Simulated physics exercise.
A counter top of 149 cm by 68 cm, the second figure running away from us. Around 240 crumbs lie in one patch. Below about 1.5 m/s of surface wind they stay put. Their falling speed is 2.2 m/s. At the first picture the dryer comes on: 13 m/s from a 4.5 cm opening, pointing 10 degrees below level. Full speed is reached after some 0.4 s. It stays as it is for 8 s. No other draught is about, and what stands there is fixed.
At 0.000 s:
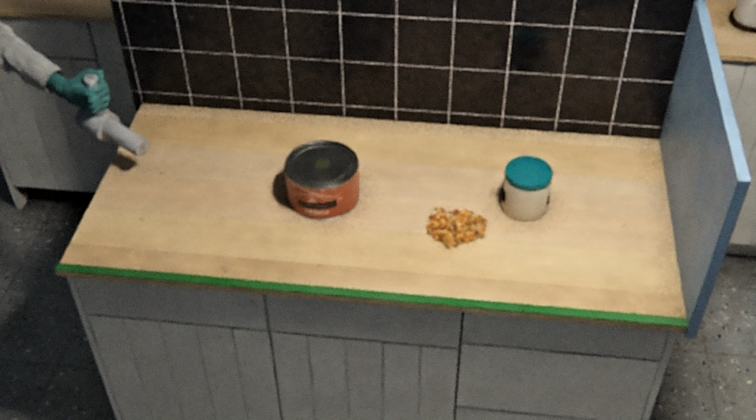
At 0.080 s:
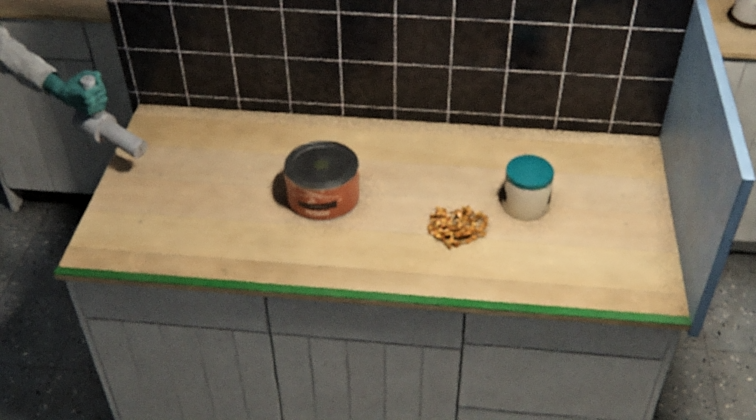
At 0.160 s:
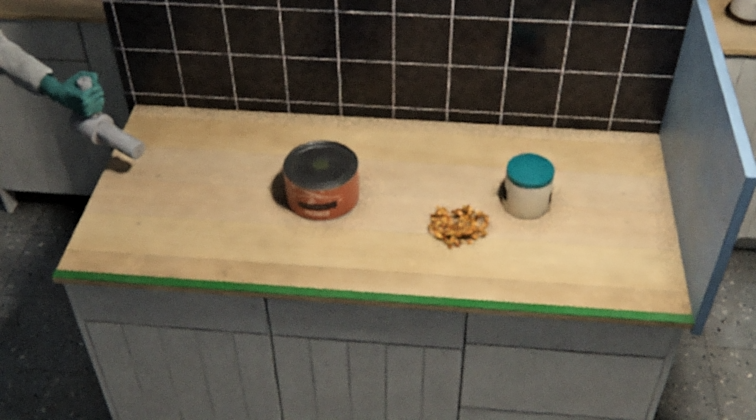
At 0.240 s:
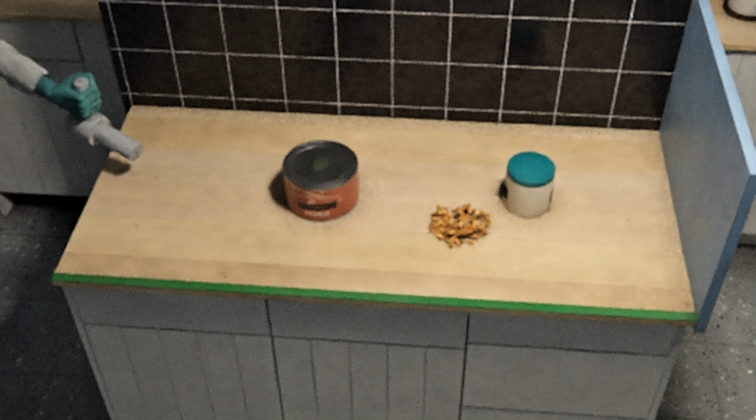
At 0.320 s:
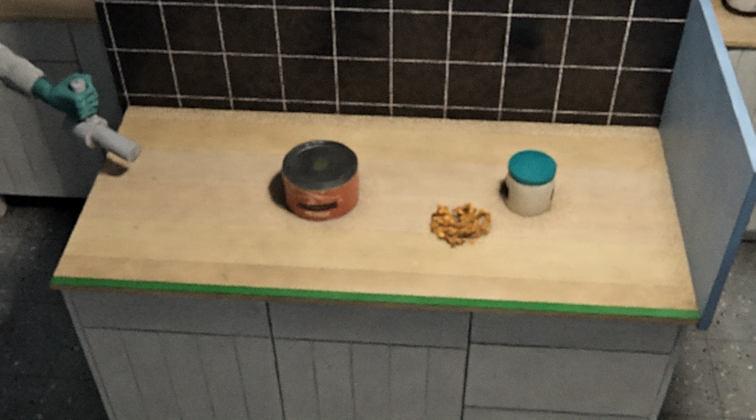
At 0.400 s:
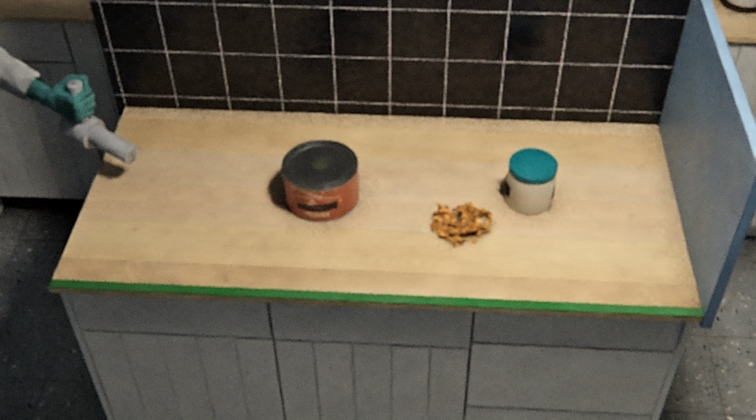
Gloved hand holding a grey dryer at the left of a wooden counter, crumbs, tin and jar staying still.
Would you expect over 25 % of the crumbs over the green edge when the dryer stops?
As for a quarter going over the green edge: No.
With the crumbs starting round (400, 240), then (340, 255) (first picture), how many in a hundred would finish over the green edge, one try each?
In turn about 20 %, 80 %.
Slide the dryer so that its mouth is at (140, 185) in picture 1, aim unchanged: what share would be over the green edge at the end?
Then about 0 %.
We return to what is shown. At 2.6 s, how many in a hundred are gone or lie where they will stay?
About 15 %.
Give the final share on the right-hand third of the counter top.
Near 50 %.
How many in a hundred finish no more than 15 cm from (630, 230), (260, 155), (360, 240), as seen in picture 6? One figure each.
In turn about 15 %, 0 %, 0 %.
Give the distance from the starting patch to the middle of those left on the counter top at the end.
Roughly 5 cm.
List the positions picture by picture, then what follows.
In the first frame, the middle of the crumbs is near (459, 225), none has stirred yet and the mouth of the dryer is at (143, 149).
In the second frame, the middle of the crumbs is near (462, 225), none has stirred yet and the green edge is centred on (363, 299).
In the third frame, the middle of the crumbs is near (463, 225), none has stirred yet, the top of a jar is at (531, 168) and the top of a large tin is at (321, 164).
In the fourth frame, the middle of the crumbs is near (464, 224) and none has stirred yet.
In the fifth frame, the middle of the crumbs is near (465, 223) and none has stirred yet.
In the sixth frame, the middle of the crumbs is near (466, 222) and none has stirred yet.
After 1.6 s, 0 % are over the green edge; the middle of those still in play is near (474, 222); 12 % have settled or left.
After 2.6 s, 0 % are over the green edge; the middle of those still in play is near (475, 220); 14 % have settled or left.
After 4.4 s, 0 % are over the green edge; the middle of those still in play is near (475, 220); 17 % have settled or left.
After 8.0 s, at the end, 0 % are over the green edge; the middle of those still in play is near (477, 222).
